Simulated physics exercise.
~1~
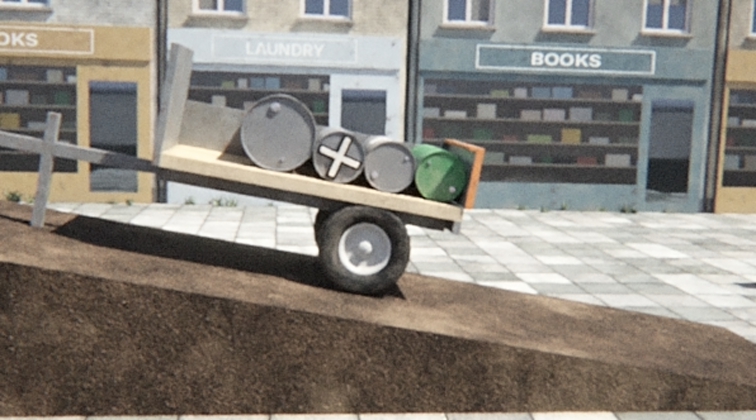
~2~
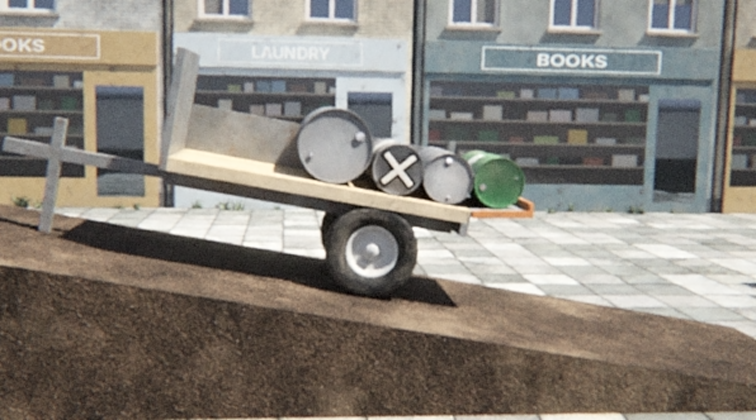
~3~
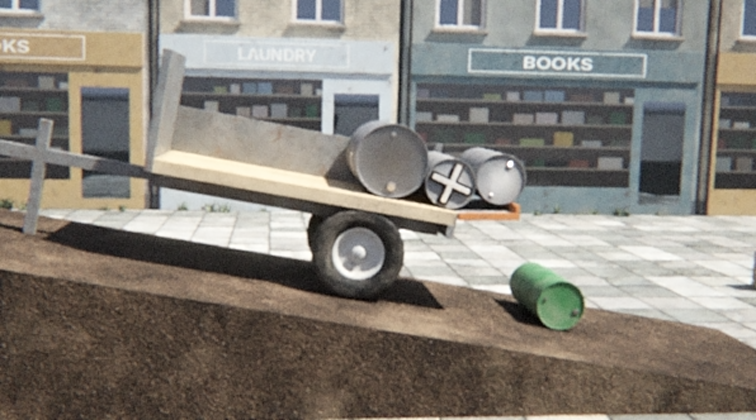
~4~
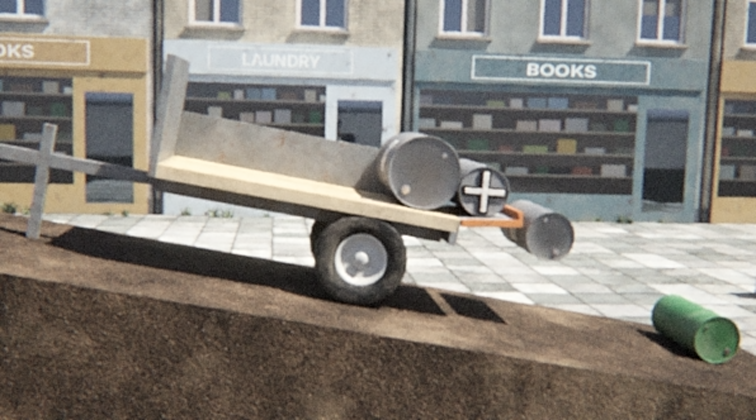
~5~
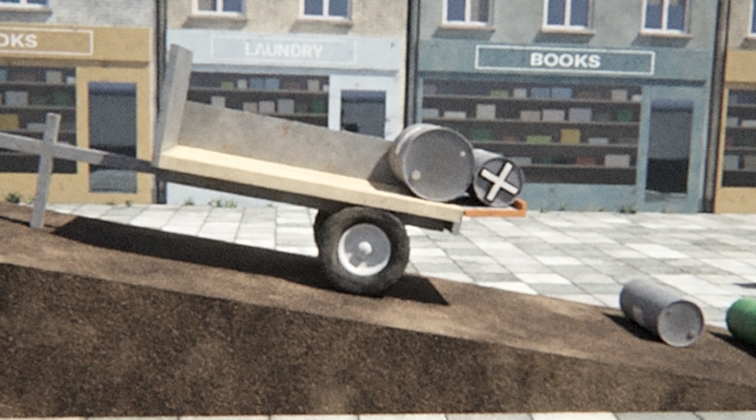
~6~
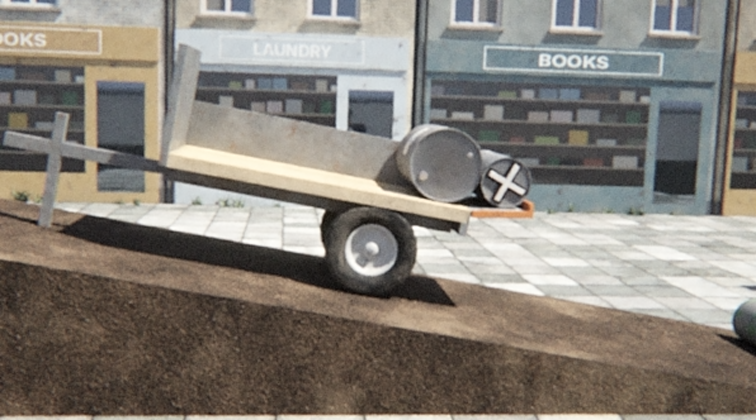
A tilted trailer's tailgate drops, and the green drum then a gray one roll out.
